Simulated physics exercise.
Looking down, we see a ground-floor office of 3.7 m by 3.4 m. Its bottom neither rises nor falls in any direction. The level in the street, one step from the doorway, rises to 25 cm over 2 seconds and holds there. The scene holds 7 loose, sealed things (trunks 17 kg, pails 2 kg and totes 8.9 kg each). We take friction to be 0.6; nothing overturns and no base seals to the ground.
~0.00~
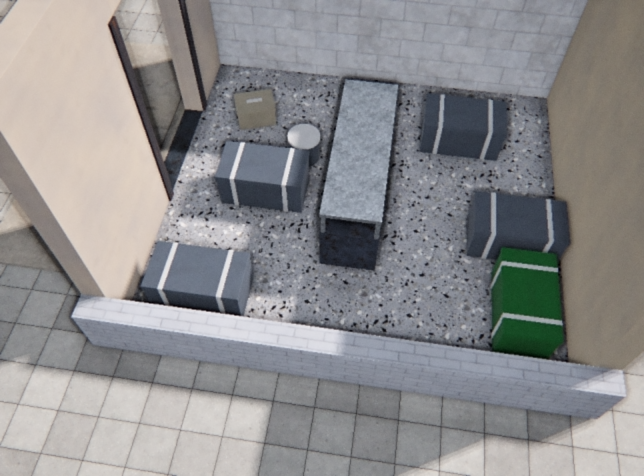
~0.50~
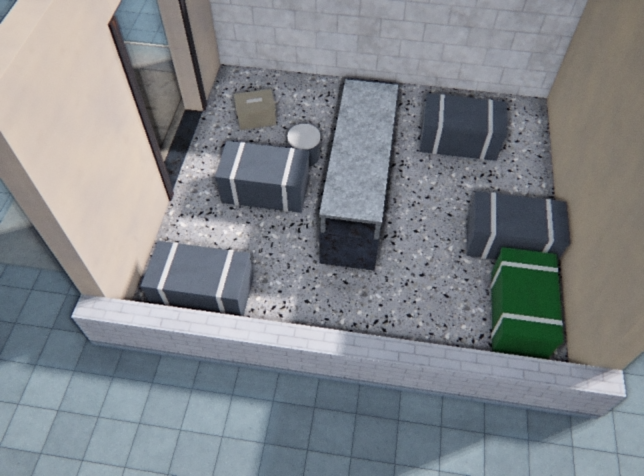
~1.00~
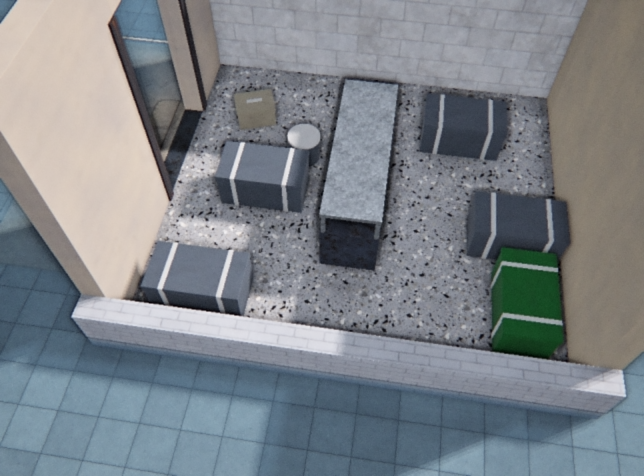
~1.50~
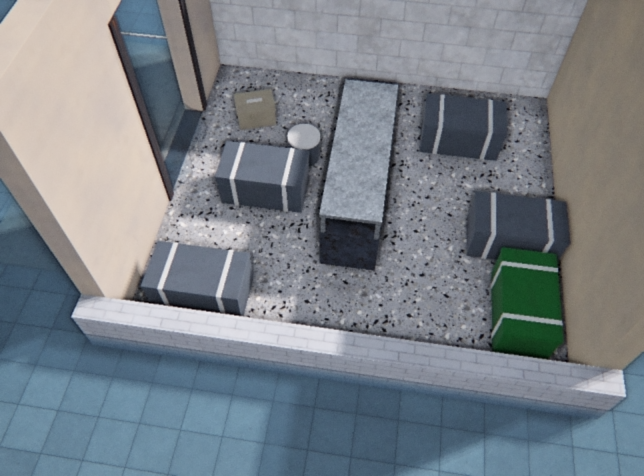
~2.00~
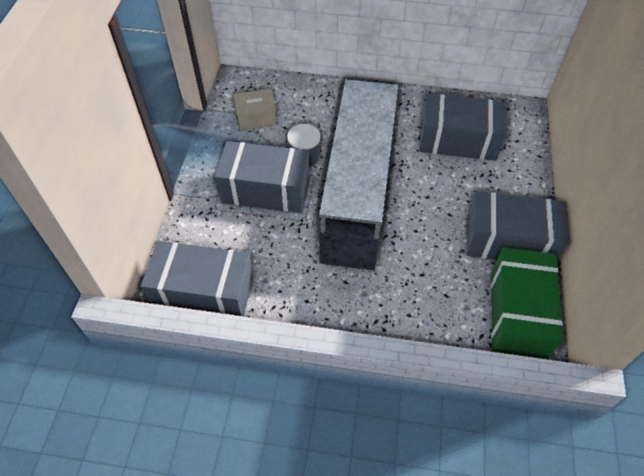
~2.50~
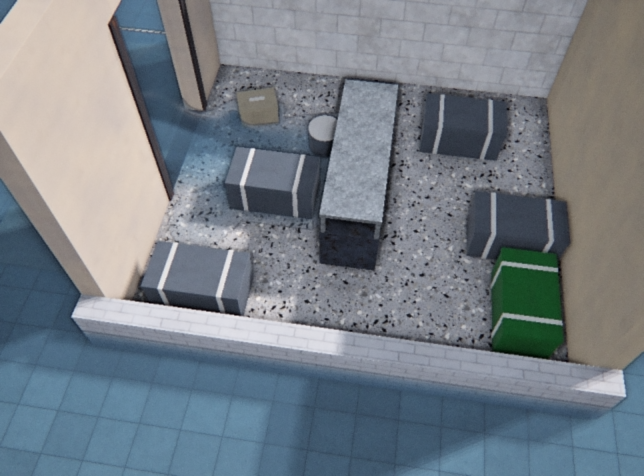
Water spreads across the paving, enters through the left doorway, and shifts a grey trunk and pail right.
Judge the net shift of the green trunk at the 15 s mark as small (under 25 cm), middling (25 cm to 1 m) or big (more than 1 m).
Middling.
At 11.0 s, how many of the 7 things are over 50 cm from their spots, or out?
At that moment it comes to 6.
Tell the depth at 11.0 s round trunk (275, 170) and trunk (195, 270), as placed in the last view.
15 and 16 cm.
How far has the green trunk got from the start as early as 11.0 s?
It is about 100 cm out of place by then.
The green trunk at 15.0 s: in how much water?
I'd say around 21 cm.
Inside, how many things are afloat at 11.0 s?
It comes to 7.
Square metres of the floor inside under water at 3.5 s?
My estimate is roughly 5.5 m2.
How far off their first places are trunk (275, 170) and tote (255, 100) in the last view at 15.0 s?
In turn: 80 cm, 250 cm.
After 3.5 s the green trunk is near (531, 292), 0.0 m from its start, aground; 1 afloat.
After 6.8 s the green trunk is near (543, 292), 0.1 m from its start, afloat; 5 afloat.
After 11.0 s the green trunk is near (416, 291), 0.9 m from its start, afloat; 7 afloat.
After 15.0 s the green trunk is near (471, 290), 0.5 m from its start, afloat; 7 afloat.
